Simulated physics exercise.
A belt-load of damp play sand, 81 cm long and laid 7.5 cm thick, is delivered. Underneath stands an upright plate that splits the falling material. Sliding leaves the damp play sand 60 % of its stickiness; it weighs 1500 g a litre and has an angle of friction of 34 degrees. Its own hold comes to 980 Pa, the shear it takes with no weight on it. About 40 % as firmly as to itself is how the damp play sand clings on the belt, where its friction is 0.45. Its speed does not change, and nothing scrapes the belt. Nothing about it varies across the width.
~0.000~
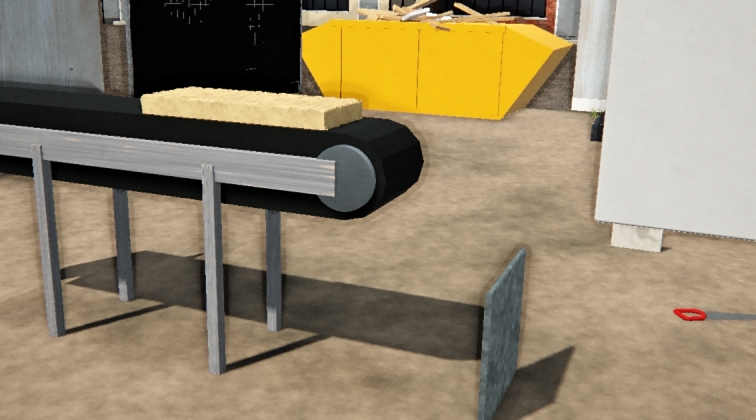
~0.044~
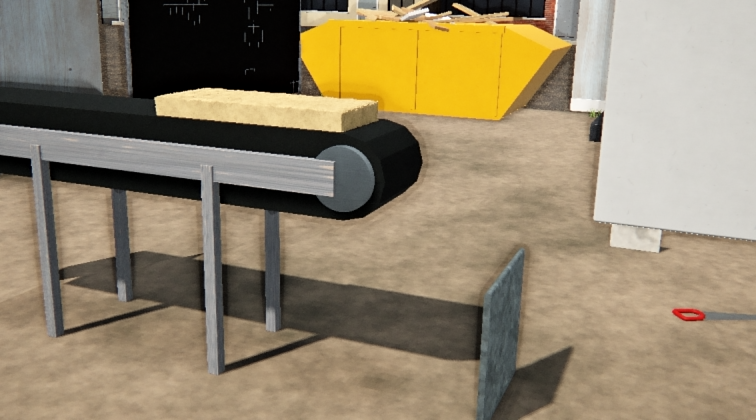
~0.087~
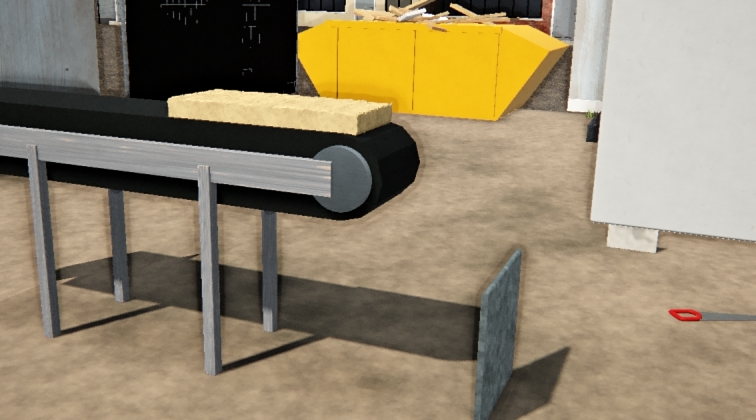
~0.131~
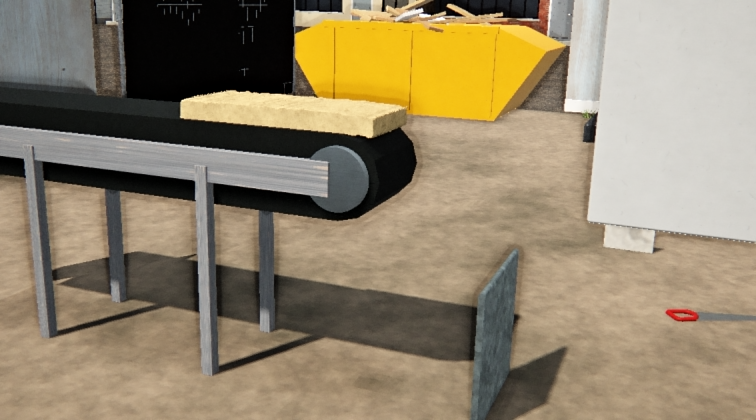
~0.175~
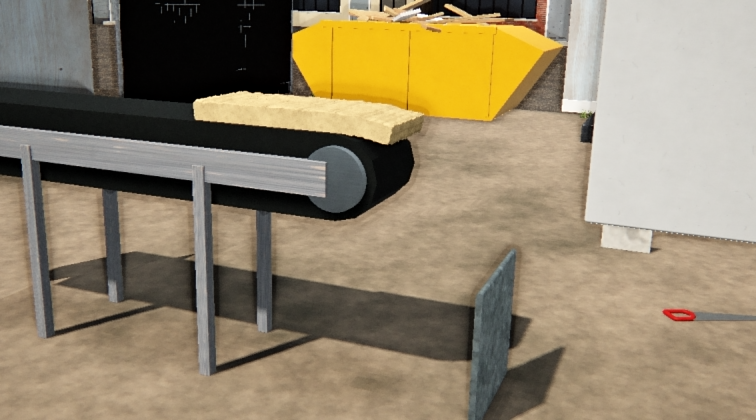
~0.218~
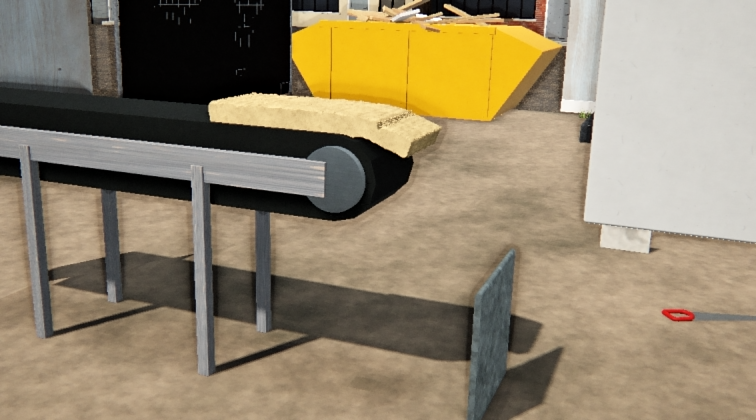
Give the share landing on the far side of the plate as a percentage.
Roughly 81 per cent.
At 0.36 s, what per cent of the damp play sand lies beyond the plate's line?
About 0 per cent.
After 0.36 s, 0 % is beyond the plate's line.
After 0.53 s, 27 % is beyond the plate's line.
After 0.70 s, 54 % is beyond the plate's line.
After 0.86 s, 81 % is beyond the plate's line.
After 1.98 s, at the end, 81 % is beyond the plate's line.
